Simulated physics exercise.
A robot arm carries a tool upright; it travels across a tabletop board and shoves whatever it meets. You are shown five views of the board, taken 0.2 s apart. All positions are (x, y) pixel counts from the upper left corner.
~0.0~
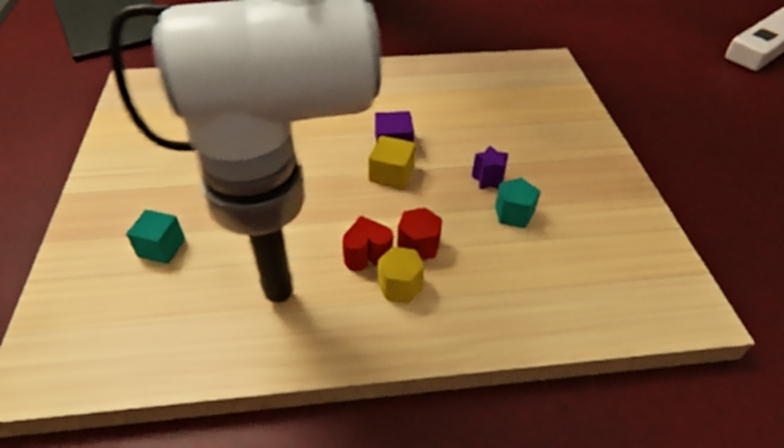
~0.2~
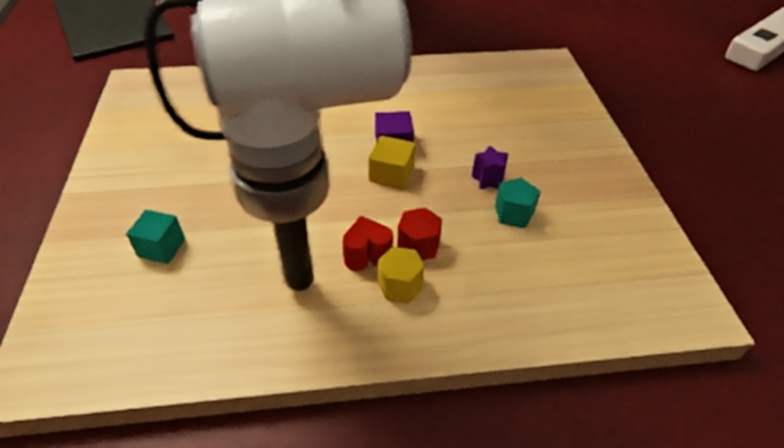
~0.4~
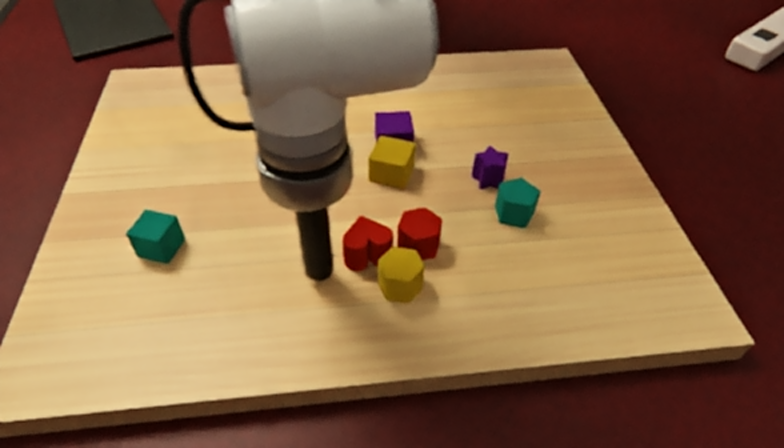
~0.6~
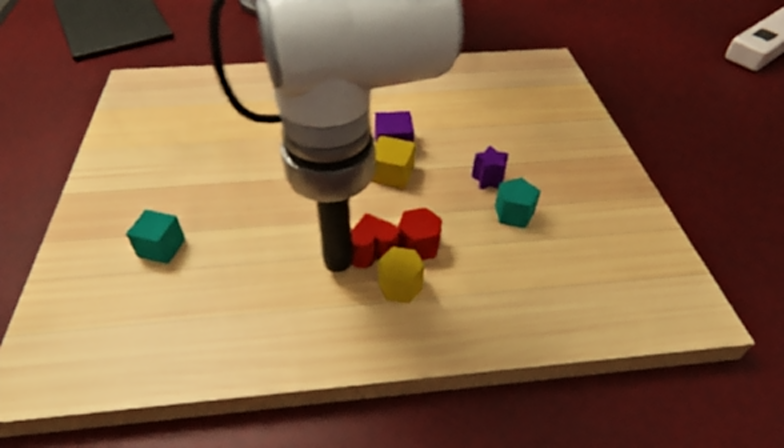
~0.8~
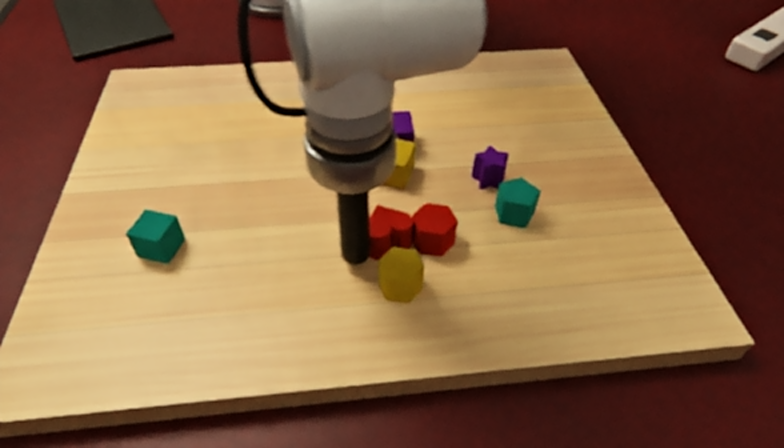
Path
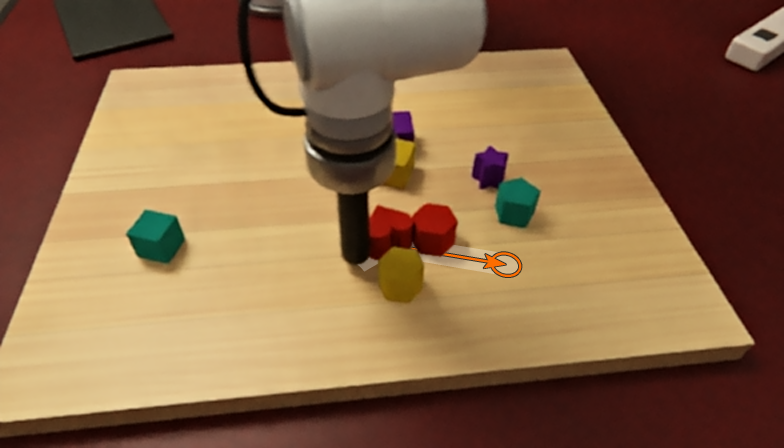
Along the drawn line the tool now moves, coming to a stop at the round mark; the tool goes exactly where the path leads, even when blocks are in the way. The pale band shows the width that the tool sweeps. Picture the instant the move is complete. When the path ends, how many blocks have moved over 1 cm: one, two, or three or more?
Blocks moved: Two.
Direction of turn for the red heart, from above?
From above, counter-clockwise.
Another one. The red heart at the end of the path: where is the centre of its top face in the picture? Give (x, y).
Somewhere near (418, 198).
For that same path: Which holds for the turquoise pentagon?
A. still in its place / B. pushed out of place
A
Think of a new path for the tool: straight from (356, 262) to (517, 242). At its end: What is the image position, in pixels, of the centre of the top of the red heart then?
Its top centre lands on (415, 203).
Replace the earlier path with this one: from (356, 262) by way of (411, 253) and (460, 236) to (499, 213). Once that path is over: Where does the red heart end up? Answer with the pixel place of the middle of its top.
It sits at (420, 199).
The line goes from (356, 262) by way of (403, 248) and (454, 256) to (506, 265).
What follows on the original path. One third of the way, tool at (404, 240); red heart at (416, 199), turned 45° anticlockwise; red six-sided block at (452, 212), turned 50° clockwise.
Two thirds of the way, tool at (455, 248); red heart at (418, 198), turned 55° anticlockwise; red six-sided block at (469, 210), turned 15° clockwise.
At the end, tool at (508, 257); red heart at (418, 198), turned 55° anticlockwise; yellow six-sided block unmoved; red six-sided block at (471, 209); turquoise pentagon unmoved.
